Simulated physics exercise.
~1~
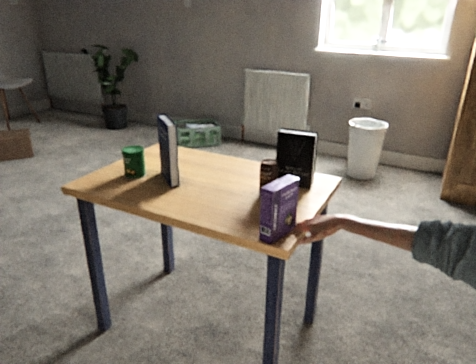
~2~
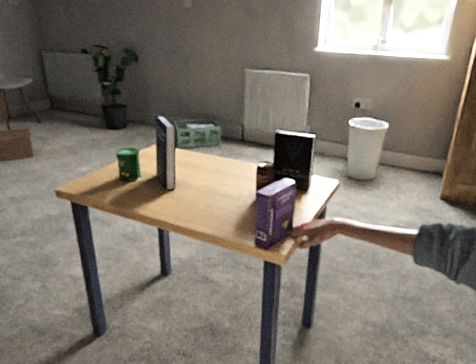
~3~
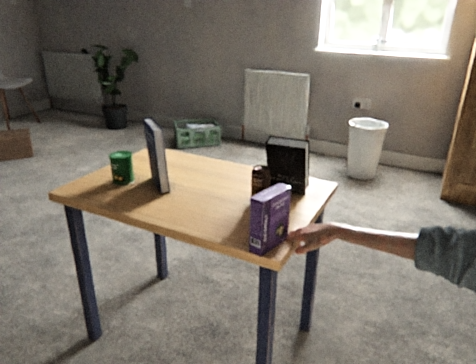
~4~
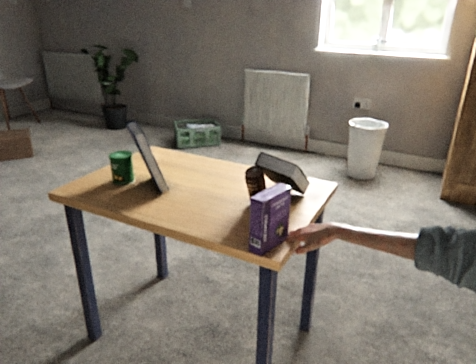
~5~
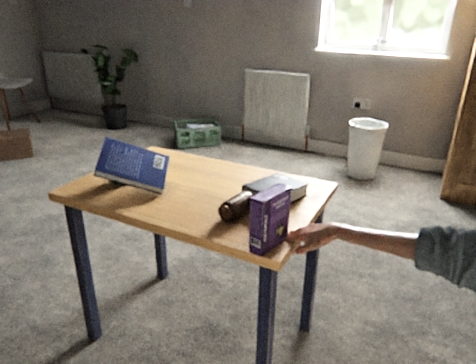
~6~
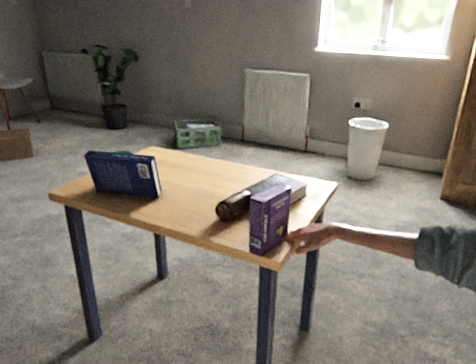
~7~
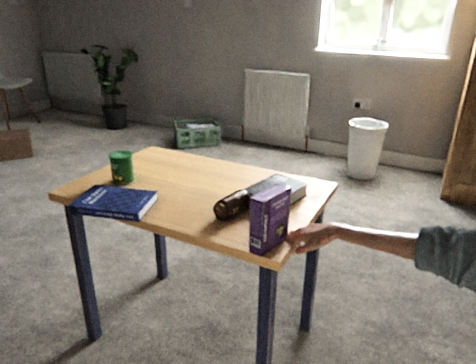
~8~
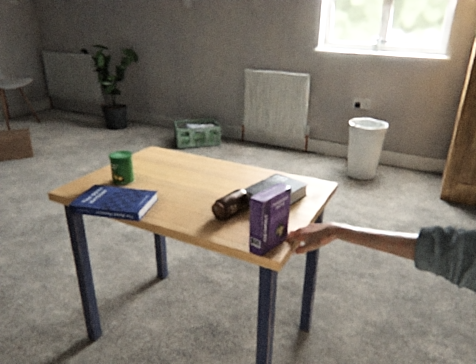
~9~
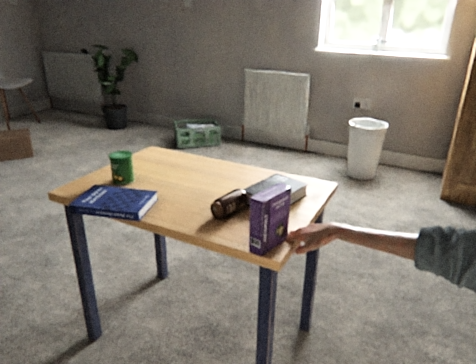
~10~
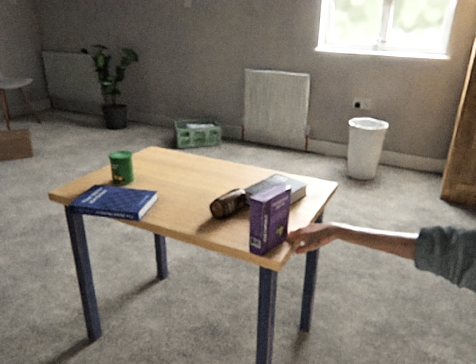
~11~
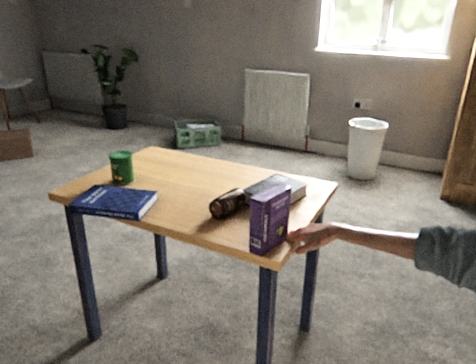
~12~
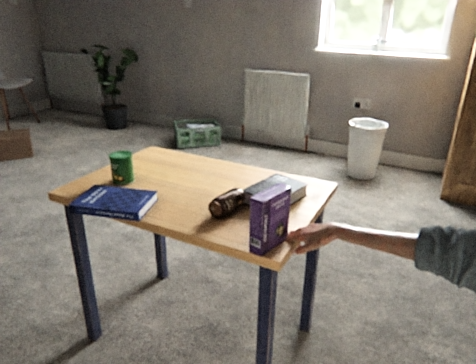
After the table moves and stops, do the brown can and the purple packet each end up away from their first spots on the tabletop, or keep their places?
They end differently. The brown can topples and comes to rest on its side away from its first spot, while the purple packet stays upright in its place.
